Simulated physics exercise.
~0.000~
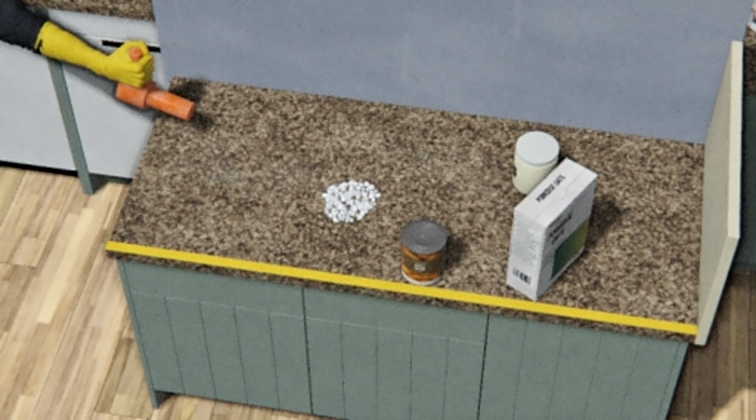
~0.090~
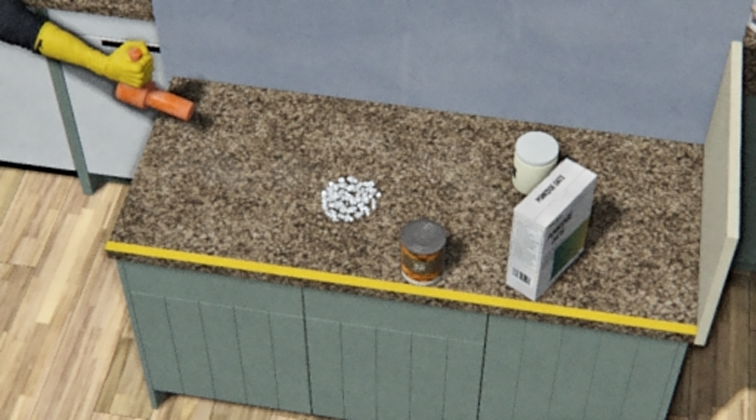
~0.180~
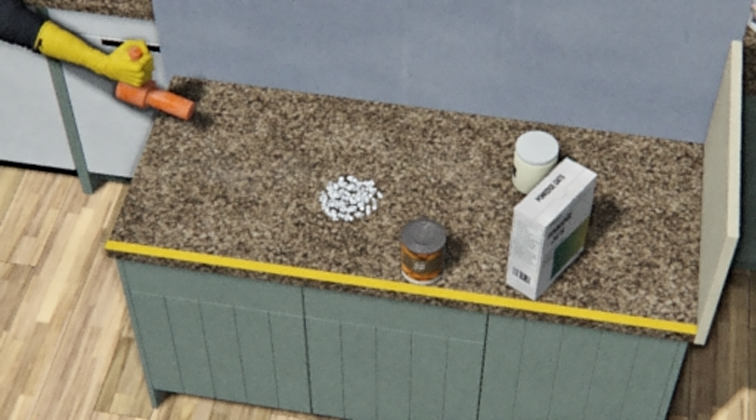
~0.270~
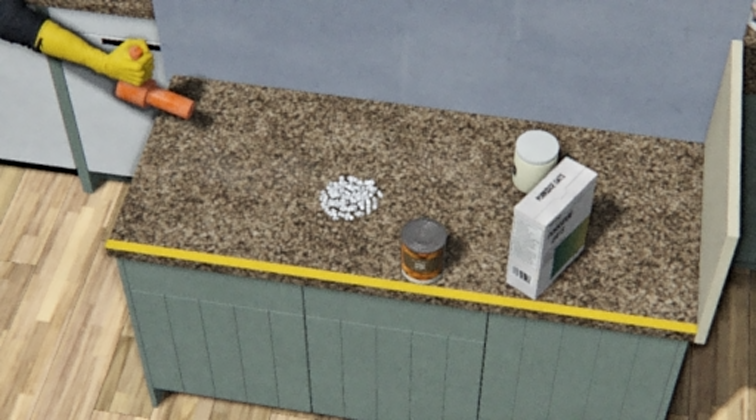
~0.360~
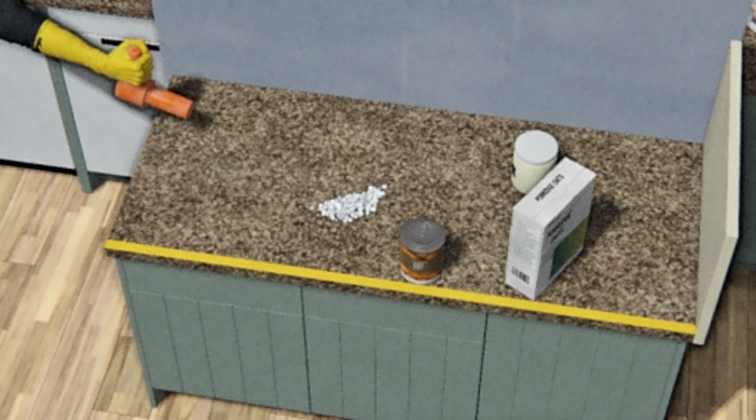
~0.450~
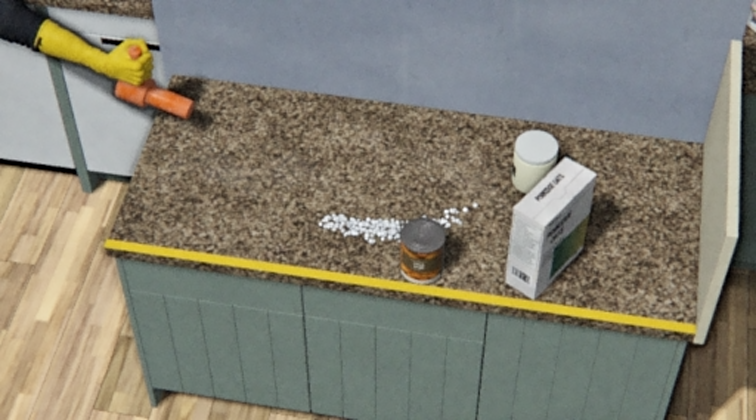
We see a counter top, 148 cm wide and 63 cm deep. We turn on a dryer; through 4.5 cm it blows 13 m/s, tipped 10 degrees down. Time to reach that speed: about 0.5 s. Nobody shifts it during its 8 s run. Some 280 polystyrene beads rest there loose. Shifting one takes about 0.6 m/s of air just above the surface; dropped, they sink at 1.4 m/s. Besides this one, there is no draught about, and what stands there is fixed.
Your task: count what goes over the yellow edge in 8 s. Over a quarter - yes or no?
Over a quarter: Yes.
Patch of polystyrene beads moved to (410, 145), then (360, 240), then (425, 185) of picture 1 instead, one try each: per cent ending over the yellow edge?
Roughly 10 %, then 100 %, then 30 %.
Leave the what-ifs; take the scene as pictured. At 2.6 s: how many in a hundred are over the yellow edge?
I'd say somewhere near 90 %.
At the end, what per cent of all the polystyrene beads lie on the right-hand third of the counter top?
It comes out near 5 in a hundred.
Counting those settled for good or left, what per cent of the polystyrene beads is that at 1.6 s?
80 %.
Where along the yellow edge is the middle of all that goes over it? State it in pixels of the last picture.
I'd put my finger close to (423, 294).
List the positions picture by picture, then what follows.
The middle of the polystyrene beads is near (347, 200), none has stirred yet and the mouth of the dryer is at (191, 112), in the first frame.
The middle of the polystyrene beads is near (347, 199), none has stirred yet and the yellow edge is centred on (393, 291), in the second frame.
The middle of the polystyrene beads is near (346, 199), none has stirred yet, the top of a tin is at (424, 236) and the top of a jar is at (537, 146), in the third frame.
The middle of the polystyrene beads is near (346, 198) and none has stirred yet, in the fourth frame.
The middle of the polystyrene beads is near (352, 205), the farthest in sight from the dryer is at (383, 194) and about 50 % have left their places, in the fifth frame.
The middle of the polystyrene beads is near (387, 225), the farthest in sight from the dryer is at (475, 206) and all have left their places, in the sixth frame.
After 1.6 s, 86 % are over the yellow edge; 85 % have settled or left.
After 2.6 s, 89 % are over the yellow edge; 89 % have settled or left.
After 4.4 s, 93 % are over the yellow edge; 93 % have settled or left.
After 8.0 s, at the end, 95 % are over the yellow edge.
